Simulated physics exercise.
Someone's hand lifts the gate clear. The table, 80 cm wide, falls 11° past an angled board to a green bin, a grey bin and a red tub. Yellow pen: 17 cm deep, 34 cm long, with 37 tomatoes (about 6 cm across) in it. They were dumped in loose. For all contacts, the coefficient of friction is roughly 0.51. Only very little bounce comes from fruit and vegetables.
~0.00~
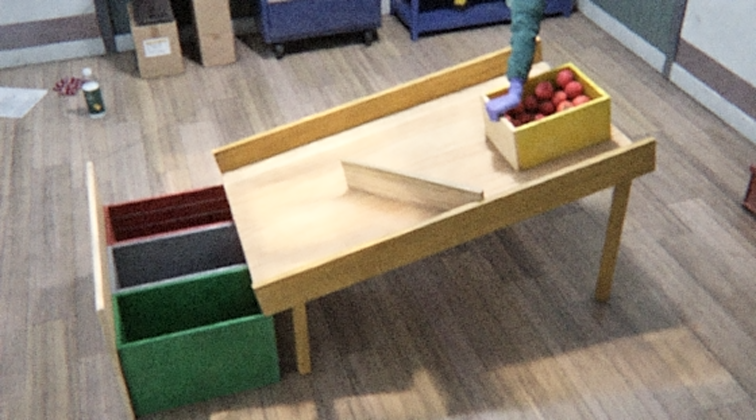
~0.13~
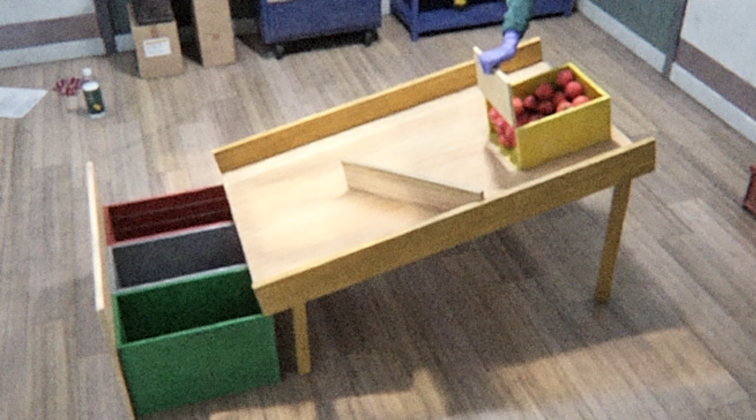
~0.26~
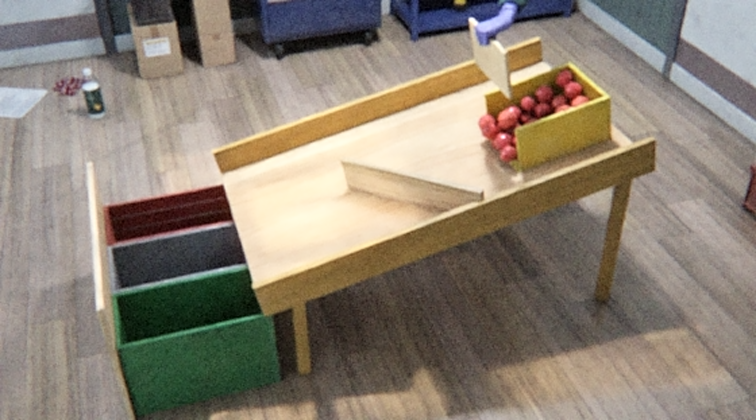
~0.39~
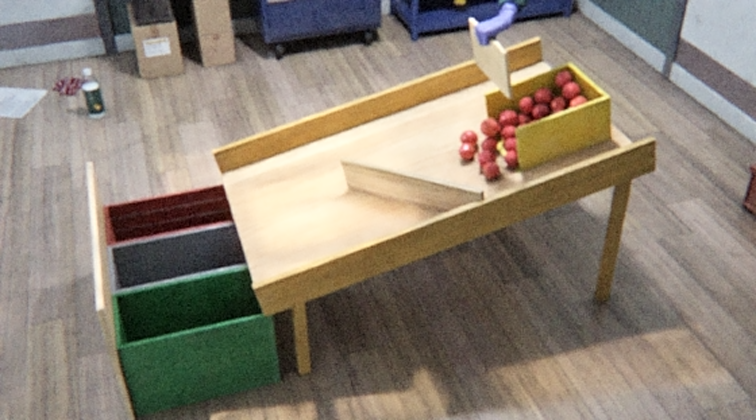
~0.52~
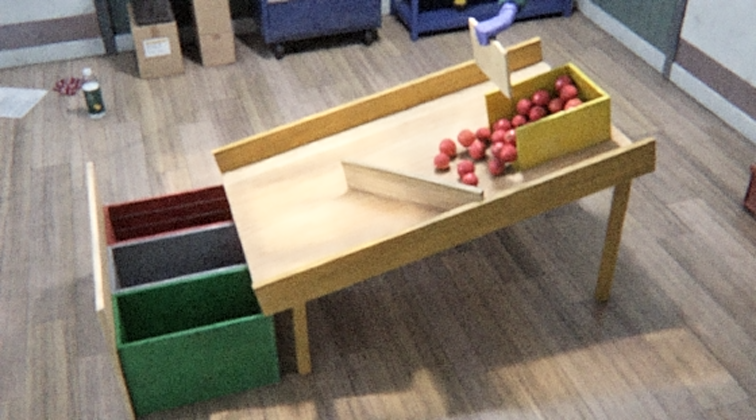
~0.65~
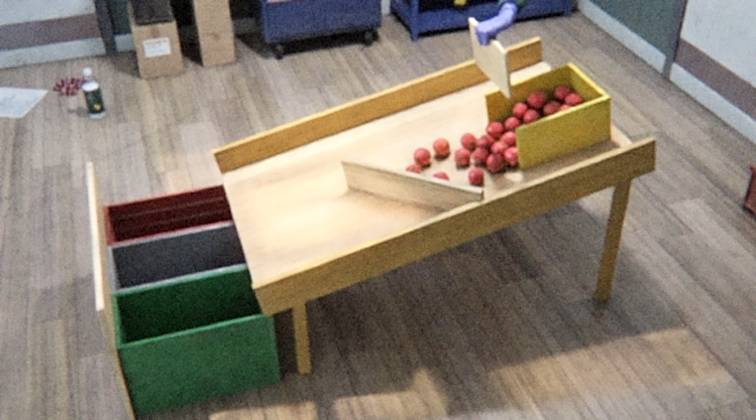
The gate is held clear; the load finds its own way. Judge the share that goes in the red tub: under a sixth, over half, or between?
The red tub gets the greater part of the tomatoes.
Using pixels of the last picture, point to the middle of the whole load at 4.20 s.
Centre: Approx. (193, 271).
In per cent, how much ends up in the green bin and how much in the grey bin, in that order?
Result: Near 0 % and near 0 %.
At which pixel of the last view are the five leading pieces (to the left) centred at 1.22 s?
Somewhere near pixel (334, 174).
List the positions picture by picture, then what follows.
In the first picture (places track the rim corner closest to us here), yellow pen (516, 130); red tub (111, 245); all still inside.
The second picture shows yellow pen (516, 130).
The third picture shows yellow pen (516, 130); 3 out, the lowest tomato at (509, 154).
The fourth picture shows yellow pen (516, 130); 6 out, the lowest tomato at (467, 152).
The fifth picture shows yellow pen (516, 130); 10 out, the lowest tomato at (442, 161).
The sixth picture shows yellow pen (516, 130); red tub (111, 245); 12 out, the lowest tomato at (413, 172).
After 1.22 s, 12 still in the yellow pen and 25 on the slope.
After 1.93 s, 2 in the red tub, 34 on the slope and 1 in the air.
After 2.92 s, 12 in the red tub, 21 on the slope, 1 on the ground and 3 in the air.
Final count (at 4.20 s), 26 in the red tub, 9 on the slope and 2 on the ground. Asked share, 26 of 37, 70 per cent.
